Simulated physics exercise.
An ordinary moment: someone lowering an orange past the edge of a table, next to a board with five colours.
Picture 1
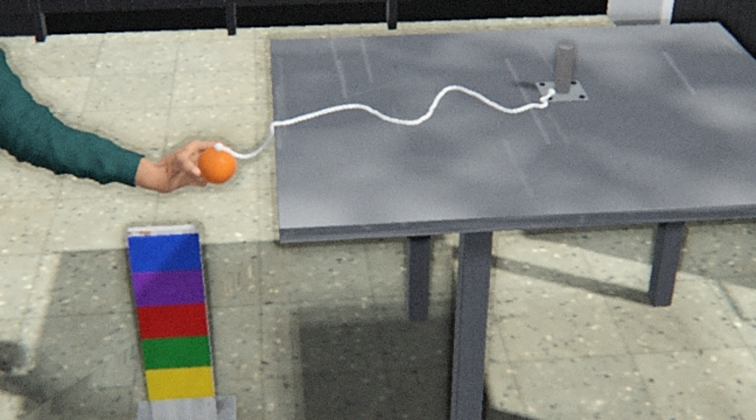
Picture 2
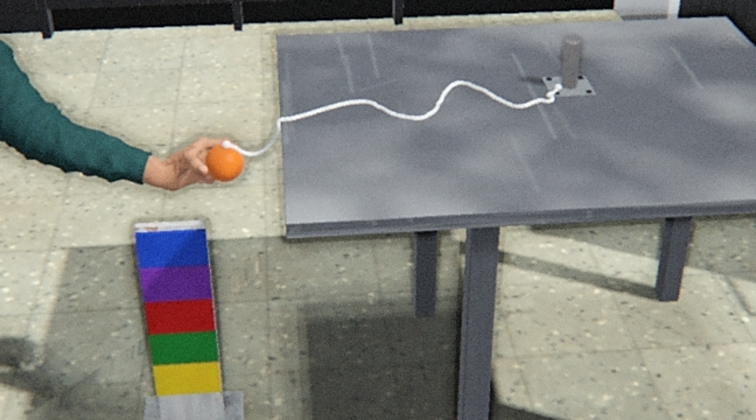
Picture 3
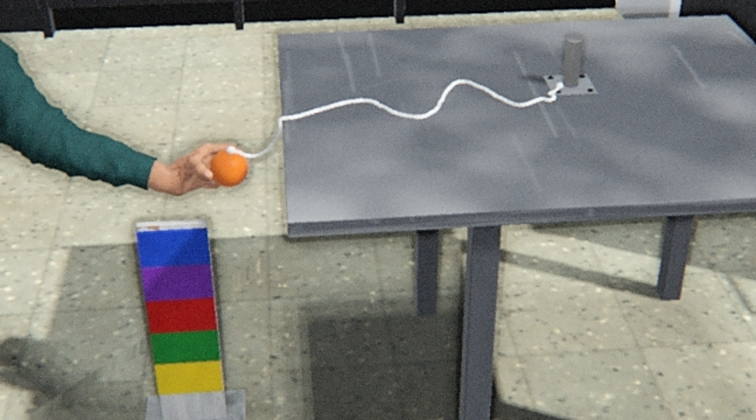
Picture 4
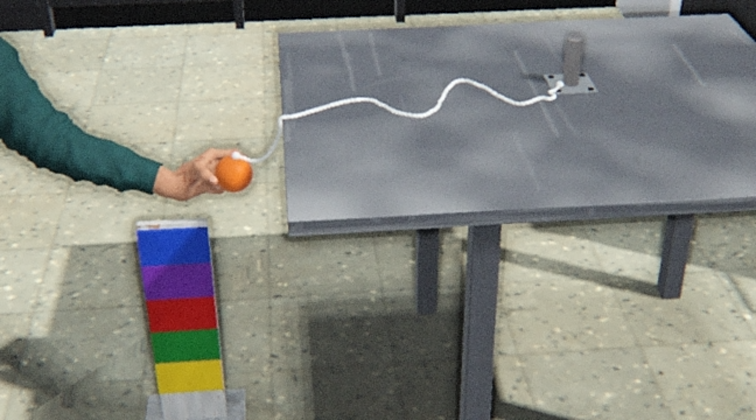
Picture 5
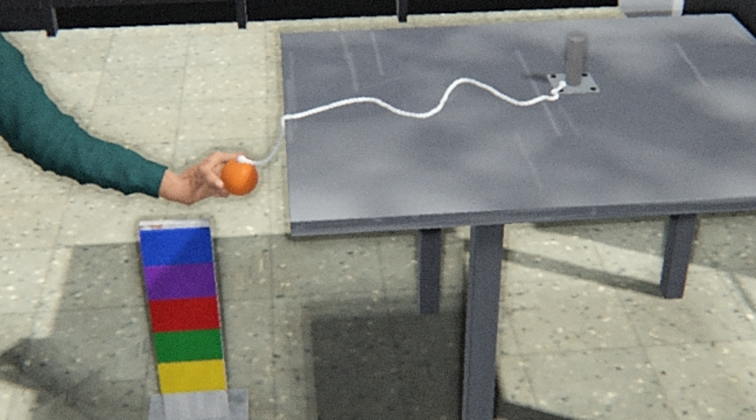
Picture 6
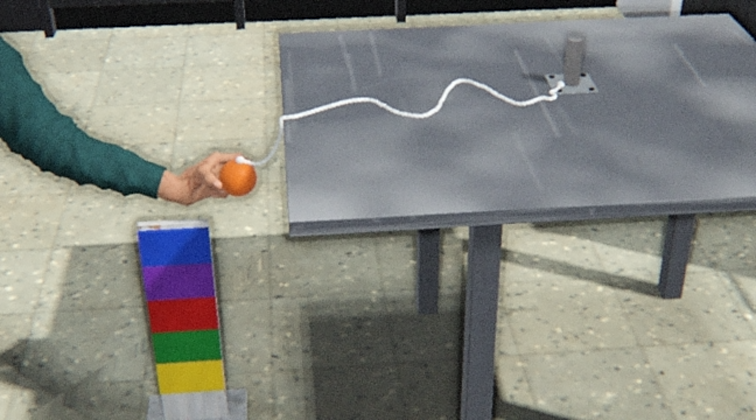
An orange ball, held in a hand at the end of a green-sleeved arm, moves slightly right and downward beside a gray table, while the white cord running from it to a metal post on the tabletop barely shifts.
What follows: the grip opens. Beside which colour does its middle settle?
Its middle rests at the red band.
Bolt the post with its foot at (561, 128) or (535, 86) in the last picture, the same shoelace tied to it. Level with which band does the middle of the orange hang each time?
It would be green; green.
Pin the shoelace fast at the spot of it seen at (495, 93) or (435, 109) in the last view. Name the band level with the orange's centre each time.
It would be purple; blue.
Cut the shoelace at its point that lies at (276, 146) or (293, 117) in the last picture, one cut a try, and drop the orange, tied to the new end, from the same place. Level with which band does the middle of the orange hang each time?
Taking them in turn: Purple; blue.
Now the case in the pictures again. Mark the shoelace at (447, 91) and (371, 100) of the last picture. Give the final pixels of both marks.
About (380, 104), and the other about (283, 145).
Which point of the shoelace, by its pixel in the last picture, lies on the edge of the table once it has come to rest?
That spot is around (389, 108).
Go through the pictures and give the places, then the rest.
In the first picture, orange (217, 166); blue (165, 255); purple (169, 289); red (173, 322); green (177, 354); yellow (180, 385).
In the second picture, orange (224, 163); shoelace through (547, 102) (481, 89) (437, 107) (378, 106) (300, 117).
In the third picture, orange (229, 168).
In the fourth picture, orange (234, 174); shoelace through (549, 99) (482, 87) (439, 105) (379, 104) (301, 114).
In the fifth picture, orange (239, 177).
In the sixth picture, orange (238, 178); shoelace through (550, 99) (483, 87) (440, 105) (380, 104) (302, 115).
A little later, orange near (251, 300); level with red.
Next, orange near (316, 282); level with red.
Later still, orange near (282, 304); level with red.
When it is over, orange near (294, 303); level with red. The red one.
